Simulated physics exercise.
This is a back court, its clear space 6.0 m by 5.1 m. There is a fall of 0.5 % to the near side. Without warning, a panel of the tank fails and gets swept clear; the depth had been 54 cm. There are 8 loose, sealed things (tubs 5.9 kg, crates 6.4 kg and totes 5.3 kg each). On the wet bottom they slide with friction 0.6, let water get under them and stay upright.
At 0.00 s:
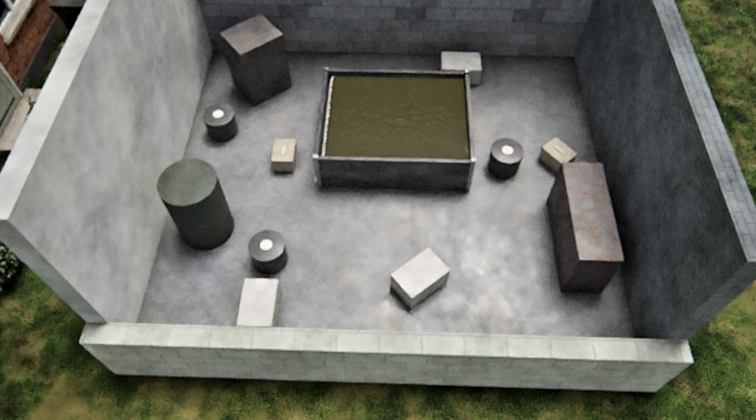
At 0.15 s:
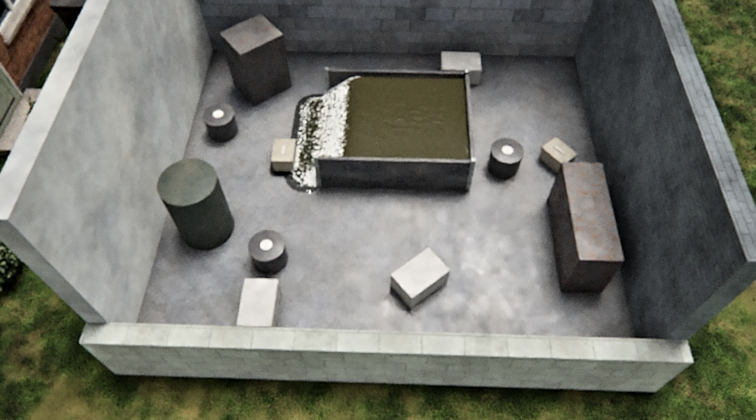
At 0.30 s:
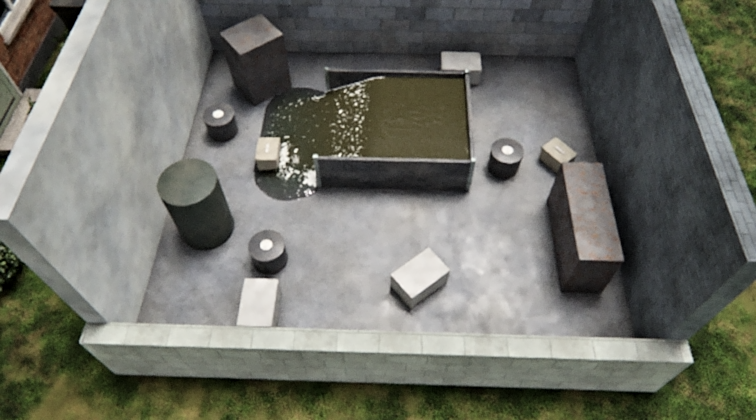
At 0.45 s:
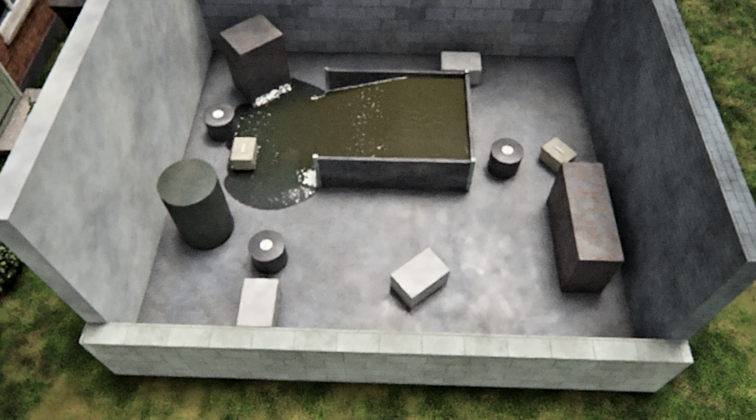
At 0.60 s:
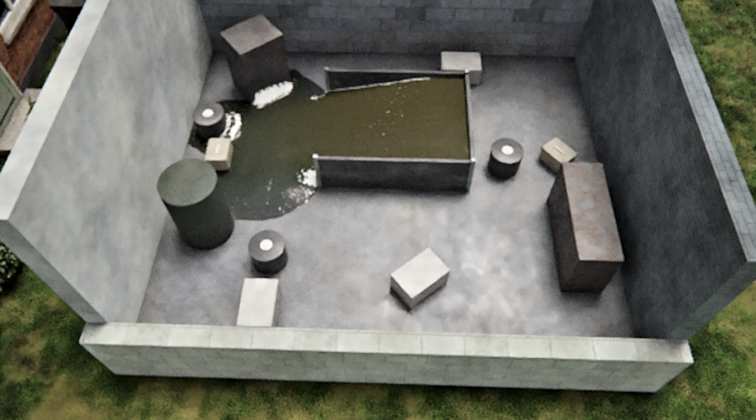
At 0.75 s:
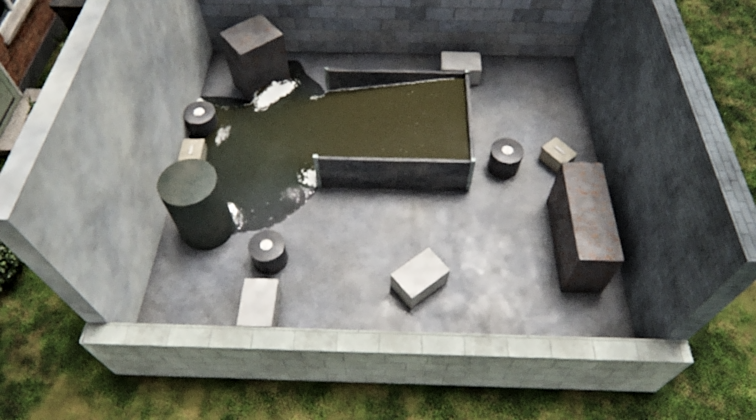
Walled concrete yard, murky water bursting from a tank's left side, pushing a small pale box and then a dark tub leftward.
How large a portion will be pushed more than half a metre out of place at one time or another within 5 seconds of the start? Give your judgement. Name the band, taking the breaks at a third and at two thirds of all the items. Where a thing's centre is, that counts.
The answer is the top band, two thirds or more.
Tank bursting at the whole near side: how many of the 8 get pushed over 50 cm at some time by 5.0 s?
Then it comes to 5 of them.
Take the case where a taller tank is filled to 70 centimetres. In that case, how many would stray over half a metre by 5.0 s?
So the tally would be 6.
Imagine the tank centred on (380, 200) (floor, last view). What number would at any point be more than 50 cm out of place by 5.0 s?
In that case the number is 6.
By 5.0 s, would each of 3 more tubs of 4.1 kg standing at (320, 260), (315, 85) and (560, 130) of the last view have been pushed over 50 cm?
Answers in order are crosses the line, crosses the line and does not cross.
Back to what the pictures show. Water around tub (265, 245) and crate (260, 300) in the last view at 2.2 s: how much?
2 and 1 cm.
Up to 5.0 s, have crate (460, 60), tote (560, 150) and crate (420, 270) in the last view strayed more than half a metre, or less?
Taking them in turn, the answers are greater, smaller and greater.
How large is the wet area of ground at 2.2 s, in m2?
My estimate is roughly 11.5 m2.
After 1.1 s 1 of 8 are over 50 cm from their spots; 2 afloat.
After 2.2 s 1 of 8 are over 50 cm from their spots; 2 afloat.
After 3.5 s 4 of 8 are over 50 cm from their spots; 4 afloat.
After 5.0 s 6 of 8 are over 50 cm from their spots, and 6 have been at some point; 5 afloat.
